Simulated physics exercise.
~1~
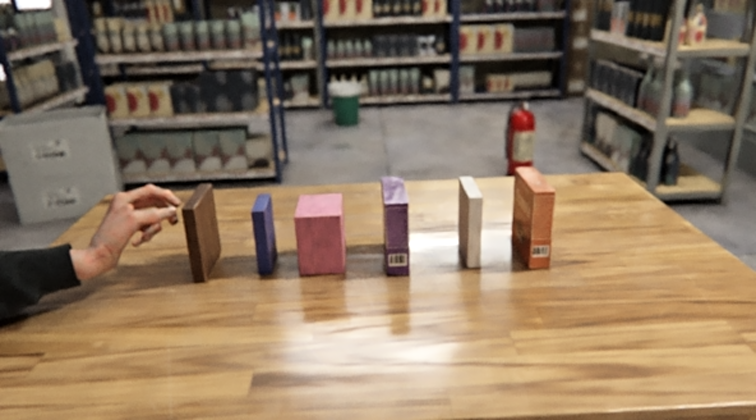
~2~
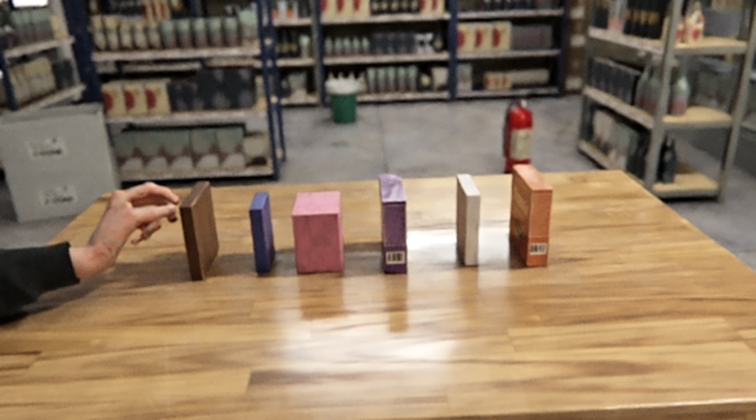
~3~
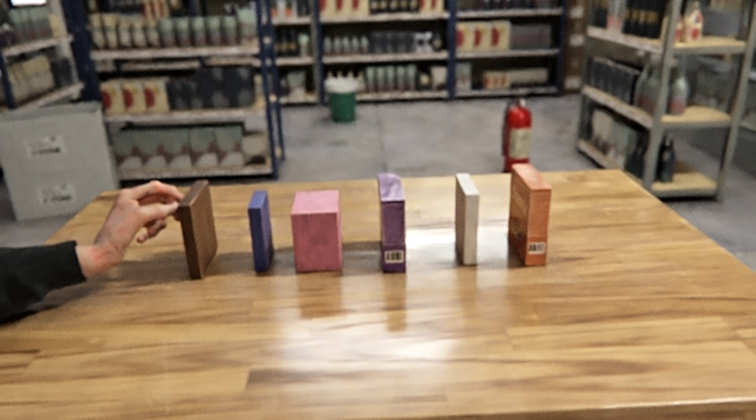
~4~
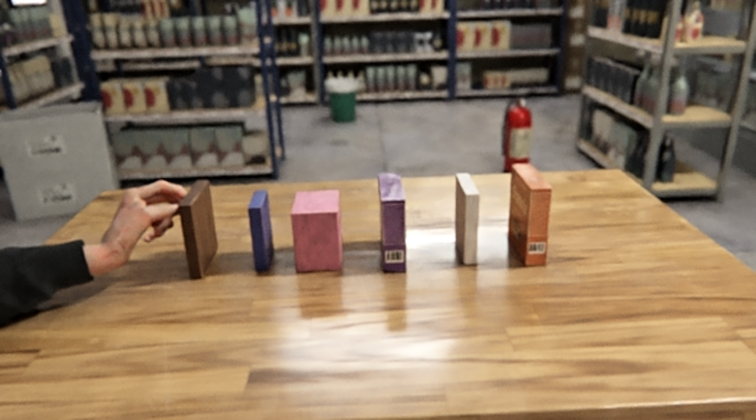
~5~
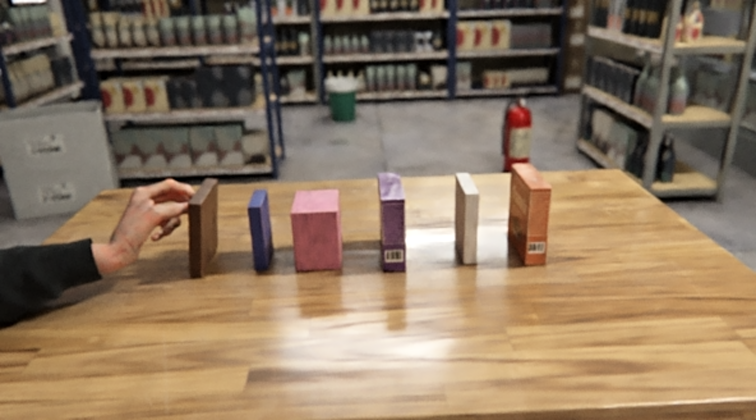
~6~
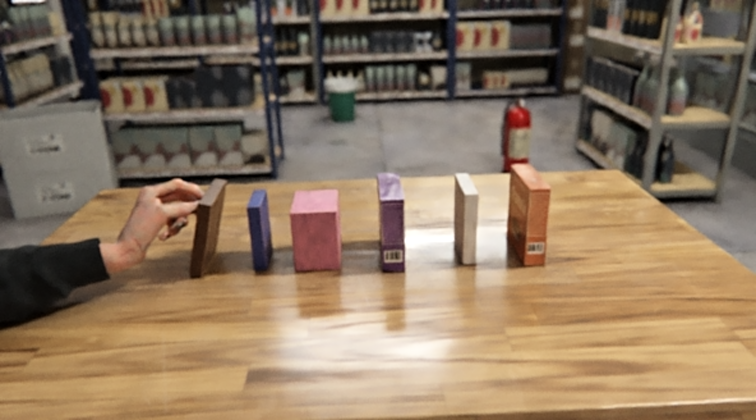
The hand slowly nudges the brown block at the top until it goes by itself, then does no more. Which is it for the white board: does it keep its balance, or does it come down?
It keeps its balance.
Then, 0.20 s after the last picture, brown block 51° over; blue block tipped 15° from how it was.
Then, 1.00 s after the last picture, brown block 64° over; blue block tipped 21° from how it was.
Then, 2.50 s after the last picture, brown block 75° over; blue block tipped 19° from how it was.
At rest, left askew, blue block; the other 3 in place. Seen from the same camera at the end, white board near (465, 218).
